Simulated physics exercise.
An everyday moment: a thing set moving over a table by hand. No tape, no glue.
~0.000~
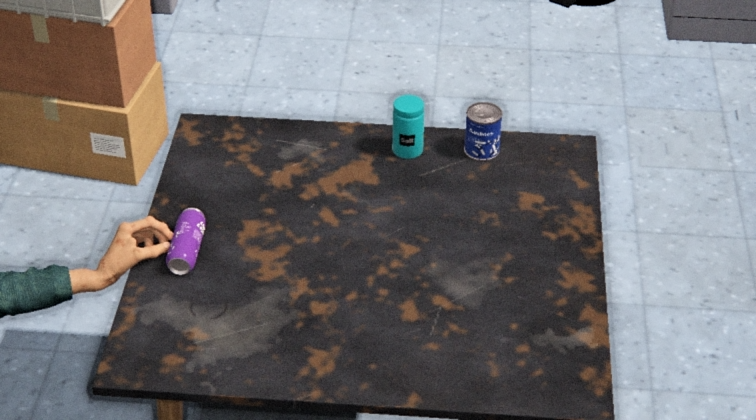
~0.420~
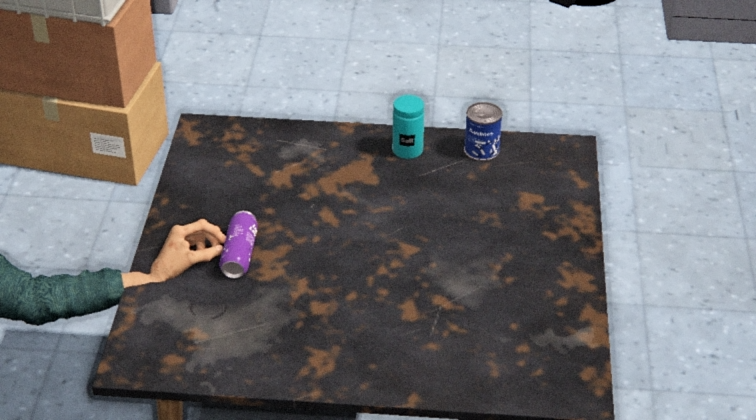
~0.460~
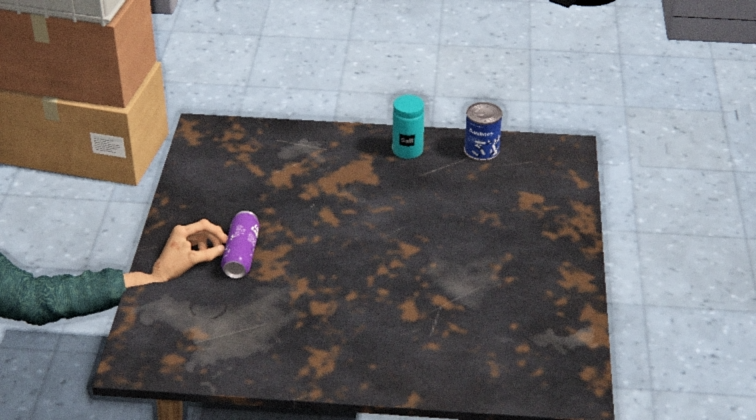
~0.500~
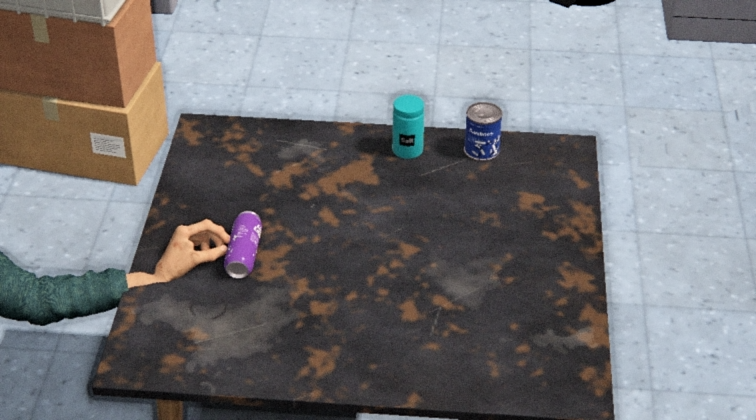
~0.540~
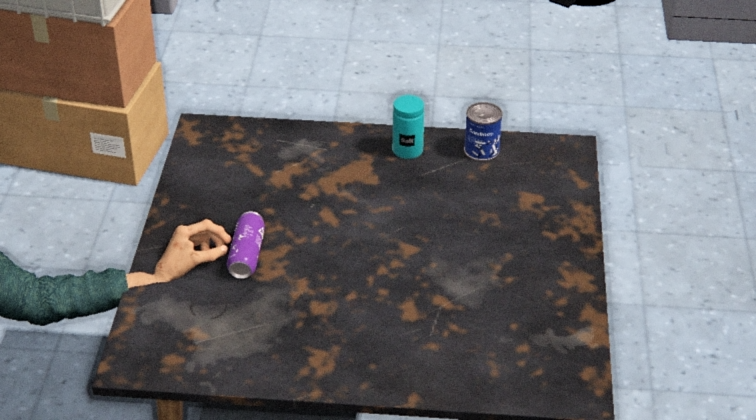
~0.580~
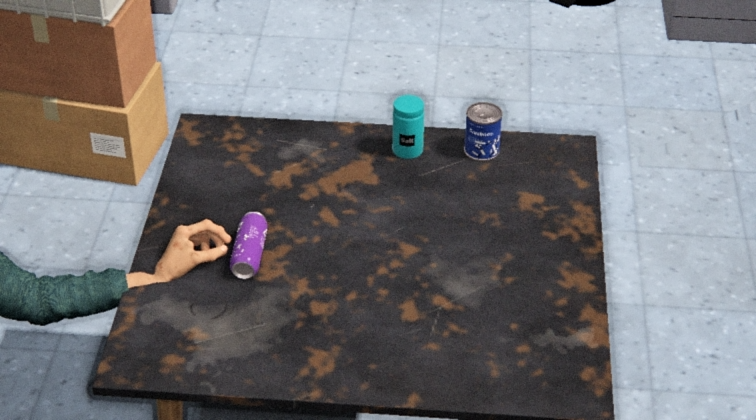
Purple can lying on a dark, rust-patched table, moved right by a hand, then rolling slightly further right beside the still hand.
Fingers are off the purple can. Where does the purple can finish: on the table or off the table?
The purple can stays on the table.
By 0.88 s, purple can moved about its own width near (269, 246).
By 1.38 s, purple can moved well along near (295, 248).
By 2.08 s, purple can moved well along near (318, 249).
When it is over (3.0 s), moved from the start, purple can. End places, in pixels of the last picture, purple can near (325, 250).
